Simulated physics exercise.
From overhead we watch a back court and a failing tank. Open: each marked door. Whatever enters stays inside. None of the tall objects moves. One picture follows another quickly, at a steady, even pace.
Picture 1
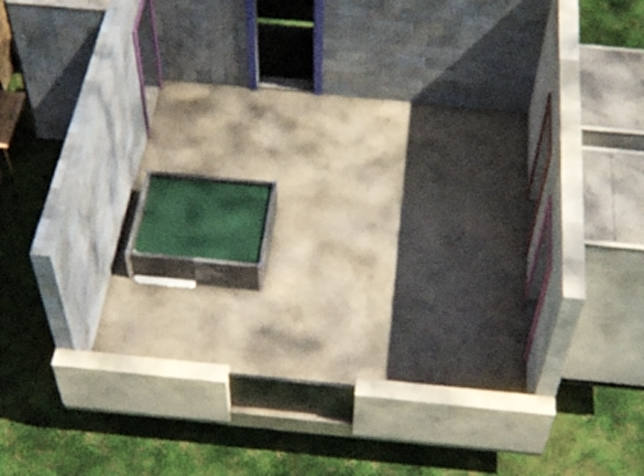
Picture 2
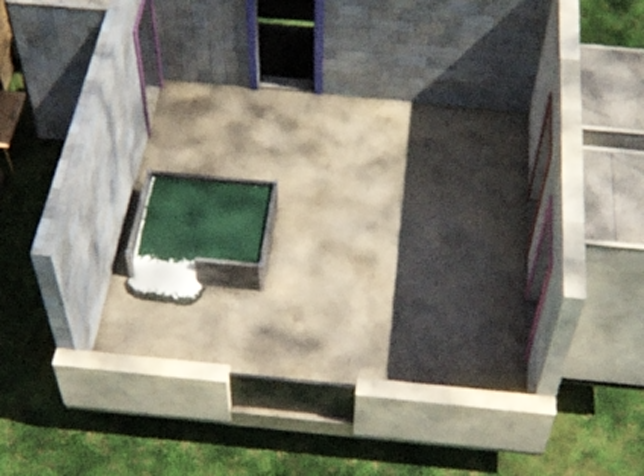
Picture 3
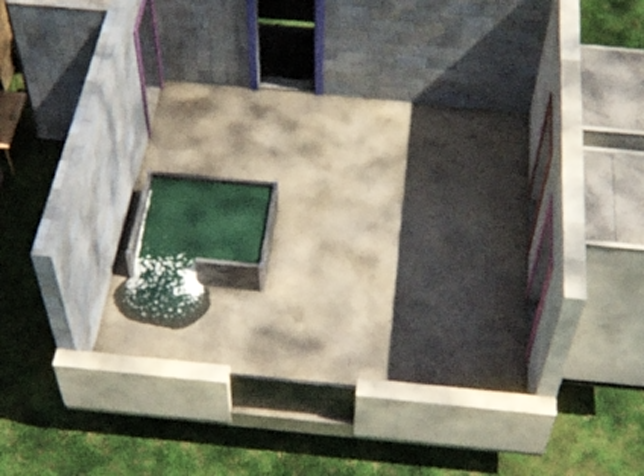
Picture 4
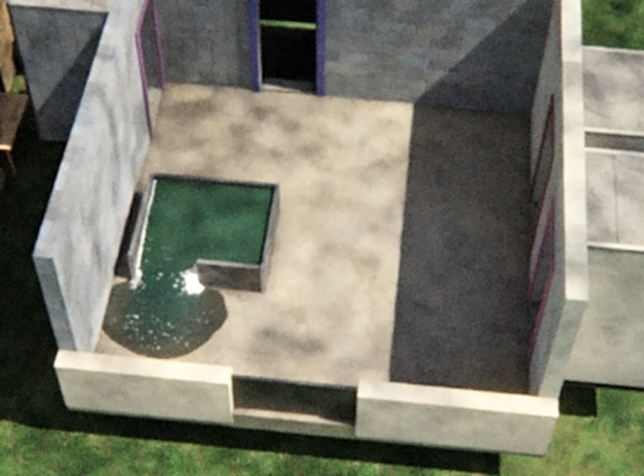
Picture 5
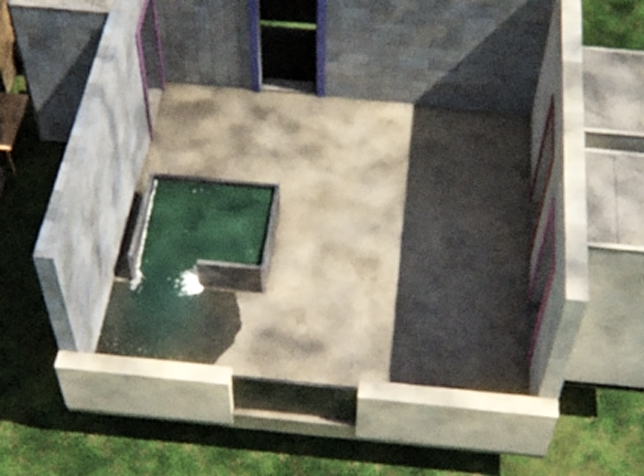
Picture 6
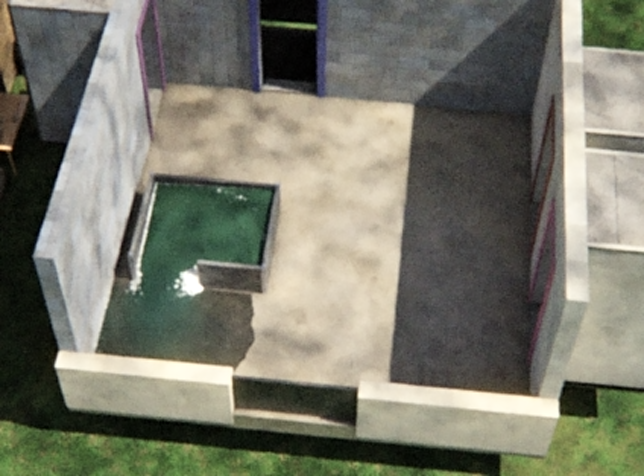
In a walled court, green water bursts from a tank's front-left corner and spreads across the floor.
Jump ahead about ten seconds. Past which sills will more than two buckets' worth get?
The blue door will let in an allowed amount, the red door will let in an allowed amount, the purple door will let in an allowed amount, the pink door will let in too much.
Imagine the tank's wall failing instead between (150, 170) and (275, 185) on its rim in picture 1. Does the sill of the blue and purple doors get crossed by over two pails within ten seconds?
Blue door overflows; purple door overflows.
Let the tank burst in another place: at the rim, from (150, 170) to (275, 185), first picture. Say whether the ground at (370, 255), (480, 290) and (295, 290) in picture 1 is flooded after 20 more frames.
One by one: Unsoaked; unsoaked; unsoaked.
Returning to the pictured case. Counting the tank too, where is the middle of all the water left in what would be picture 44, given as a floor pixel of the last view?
Close to pixel (292, 296).
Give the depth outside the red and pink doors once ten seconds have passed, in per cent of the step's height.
Roughly 60 and 160 %.
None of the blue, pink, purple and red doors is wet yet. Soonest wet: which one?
The door marked pink, before the others.
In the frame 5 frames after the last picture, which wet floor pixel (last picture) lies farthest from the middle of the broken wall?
At roughly (294, 404).
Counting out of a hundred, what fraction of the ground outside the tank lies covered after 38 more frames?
I reckon 55 per cent or so.
A moment on, water covers 10 % of the floor; the blue door not reached, the red door not reached, the purple door not reached, the pink door not reached.
Next, water covers 20 % of the floor; the blue door not reached, the red door not reached, the purple door not reached, the pink door not reached.
Then, water covers 40 % of the floor; the blue door not reached, the red door not reached, the purple door not reached, the pink door not reached.
Later, water covers 55 % of the floor; the blue door not reached, the red door wet at the sill, nothing in, the purple door wet at the sill, nothing in, the pink door over two buckets in.
In the end, water covers 75 % of the floor; the blue door wet at the sill, nothing in, the red door wet at the sill, nothing in, the purple door wet at the sill, nothing in, the pink door far over two buckets in.
